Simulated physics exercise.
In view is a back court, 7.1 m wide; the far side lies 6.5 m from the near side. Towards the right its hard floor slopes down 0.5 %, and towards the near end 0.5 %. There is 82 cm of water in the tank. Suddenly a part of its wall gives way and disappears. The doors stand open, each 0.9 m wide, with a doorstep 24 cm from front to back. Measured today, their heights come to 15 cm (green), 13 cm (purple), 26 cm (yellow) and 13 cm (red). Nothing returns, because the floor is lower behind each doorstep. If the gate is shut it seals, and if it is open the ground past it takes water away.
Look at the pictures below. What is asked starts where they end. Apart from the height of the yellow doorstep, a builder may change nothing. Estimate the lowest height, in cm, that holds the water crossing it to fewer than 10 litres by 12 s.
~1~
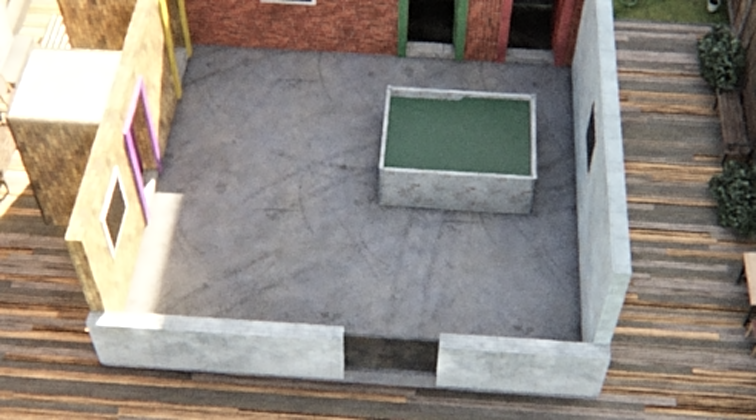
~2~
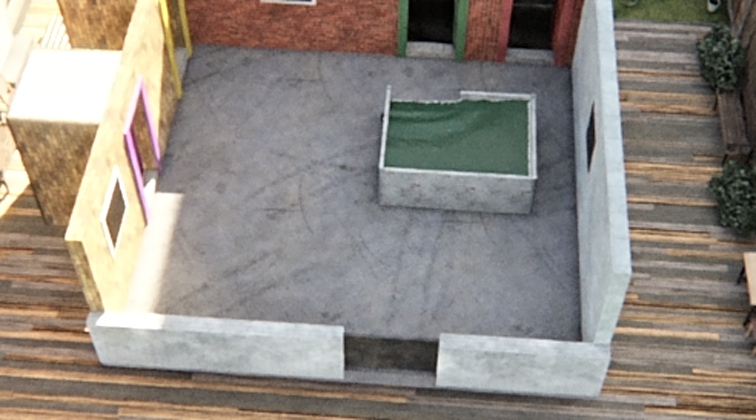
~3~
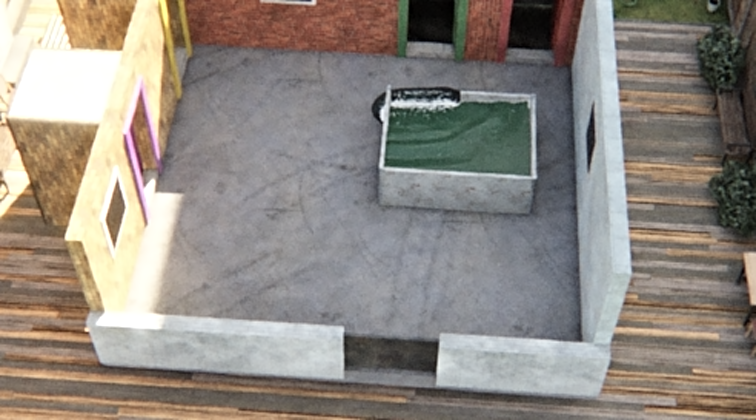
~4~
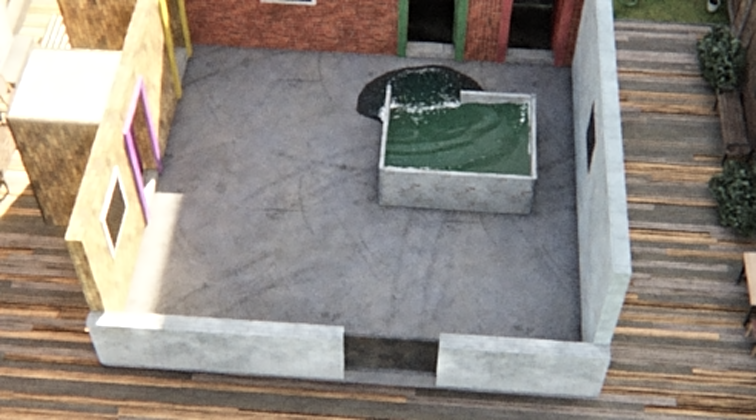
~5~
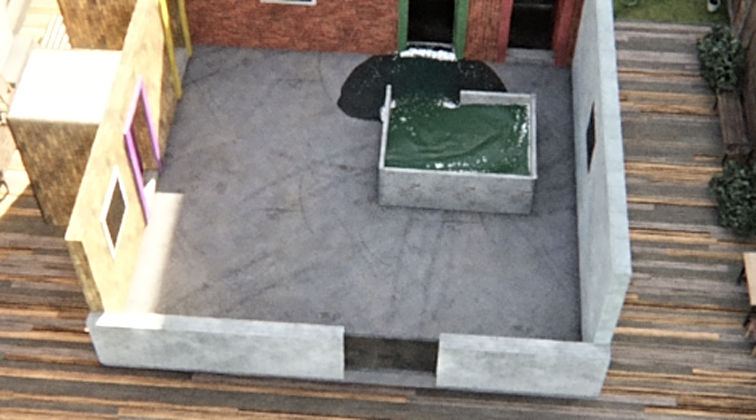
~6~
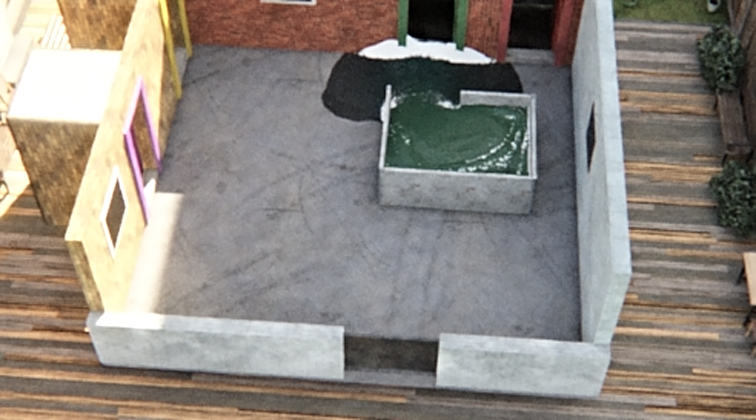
My estimate is 25 cm.
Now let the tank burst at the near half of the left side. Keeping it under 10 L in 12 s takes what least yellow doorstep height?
Close to 14.5 cm at the least.
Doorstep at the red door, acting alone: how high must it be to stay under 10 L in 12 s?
The red door needs around 12.0 cm.
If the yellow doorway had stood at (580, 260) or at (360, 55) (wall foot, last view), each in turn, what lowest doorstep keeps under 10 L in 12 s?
Minimums: Roughly 5.5 cm and 32 cm.
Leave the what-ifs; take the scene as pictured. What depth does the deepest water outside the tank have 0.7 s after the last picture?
Max depth: About 49 cm.
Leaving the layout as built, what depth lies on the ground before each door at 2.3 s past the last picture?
In cm: Green 30, purple 1, yellow 26, red 10.
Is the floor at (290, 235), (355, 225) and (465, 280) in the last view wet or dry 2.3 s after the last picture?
So the three spots come out spared, spared, spared, in that order.
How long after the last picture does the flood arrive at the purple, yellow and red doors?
Purple at 2.4 s, yellow at 1.2 s and red at 0.2 s.
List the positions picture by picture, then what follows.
Still water, 82 cm deep, in the tank at (459, 135); the yellow door at (176, 34) is dry, in the first frame.
The gap is on the far side, the front 0.3 m out at a hidden place; the back of the tank holds 82 cm, in the second frame.
Water pours out on the far side and has run 0.9 m, to (430, 91); about 13 cm deep outside, 82 cm at the back, in the third frame.
Water pours out on the far side and has run 1.4 m, to (425, 69); about 10 cm deep outside, 79 cm at the back, in the fourth frame.
The gap is on the far side, the front 1.8 m out at (414, 46); the back of the tank holds 72 cm, in the fifth frame.
The front is at (407, 42), 2.0 m from the gap on the far side; 5.2 m2 of floor is wet, 69 cm left at the back; the yellow door at (176, 34), 4.5 m from the gap, is still 2.7 m from the nearest water, in the sixth frame.
Then, 0.7 s after the last picture water covers 15 % of the floor, deepest (49 cm) near (423, 57); it has not reached the yellow door.
Then, 2.3 s after the last picture water covers 35 % of the floor, deepest (32 cm) near (413, 57); 26 cm at the yellow door, 6 litres in over its 26 cm doorstep.
Then, 11.3 s after the last picture water covers 100 % of the floor, deepest (14 cm) near (544, 370); 6 cm at the yellow door, 8 litres in over its 26 cm doorstep.
At the yellow door as built, the water peaked near 31 cm, 1.5 s after the last picture.
With a doorstep of 20.5 cm, 32 litres would have come in within the 12 s; with 28 cm, 4 litres. So under 10 litres takes about 25 cm.
